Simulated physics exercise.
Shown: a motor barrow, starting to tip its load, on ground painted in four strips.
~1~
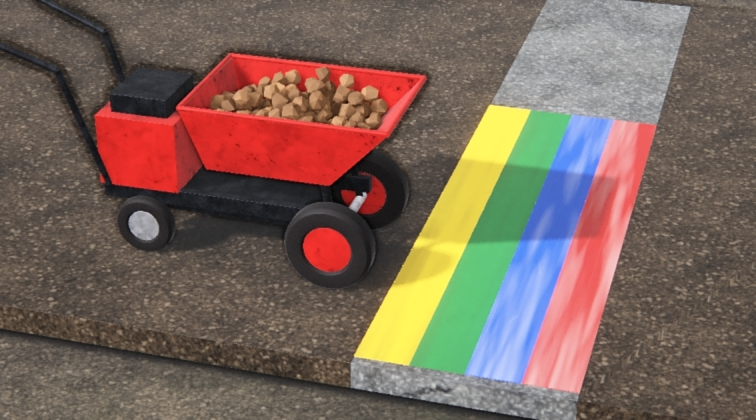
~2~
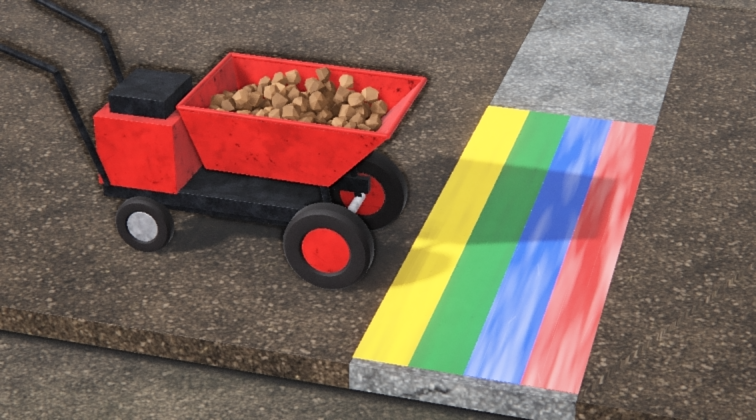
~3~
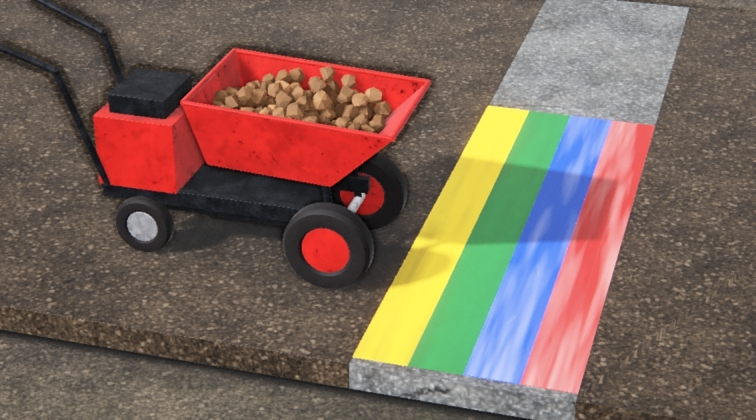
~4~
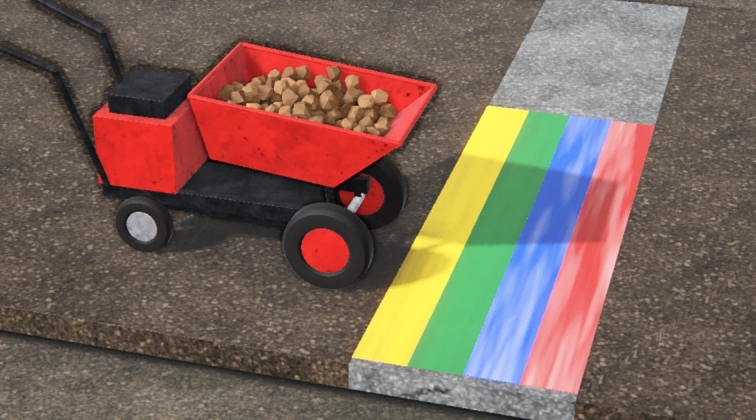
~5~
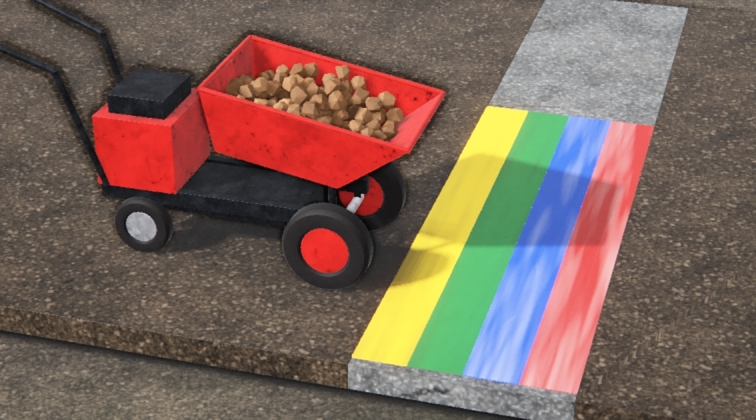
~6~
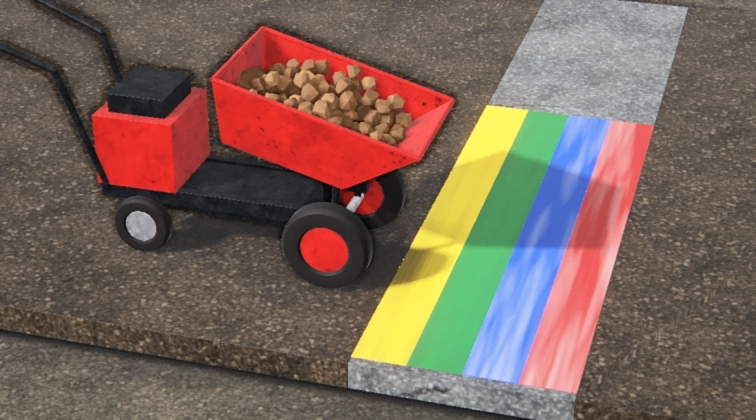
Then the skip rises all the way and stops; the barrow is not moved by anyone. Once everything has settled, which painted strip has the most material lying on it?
Most of it lies on the blue strip.
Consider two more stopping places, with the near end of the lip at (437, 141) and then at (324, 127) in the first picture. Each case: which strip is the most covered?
The first try: The strip in red. The second: Green.
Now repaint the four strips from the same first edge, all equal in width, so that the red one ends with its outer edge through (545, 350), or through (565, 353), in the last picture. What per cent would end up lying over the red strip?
I'd say some 30 % for the first and some 30 % for the second.
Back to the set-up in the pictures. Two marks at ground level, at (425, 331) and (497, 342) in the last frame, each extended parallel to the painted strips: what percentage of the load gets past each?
Roughly 80 and 50 percent.
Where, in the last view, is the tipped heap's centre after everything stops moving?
I'd mark it at roughly (541, 276).
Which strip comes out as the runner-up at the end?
The next one is that red strip.
Soon, skip tipped steeply; all in the skip.
A while on, skip tipped right over; most in the skip; a stray few over the green strip; a small part over the blue strip; a stray few falling.
Towards the end, skip tipped right over; about a quarter in the skip; a small part over the green strip; about a third over the blue strip; about a quarter over the red strip; a small part off the paint.
Finally, skip tipped right over; about a quarter in the skip; none over the yellow strip; a small part over the green strip; about a third over the blue strip; about a quarter over the red strip; a small part off the paint.
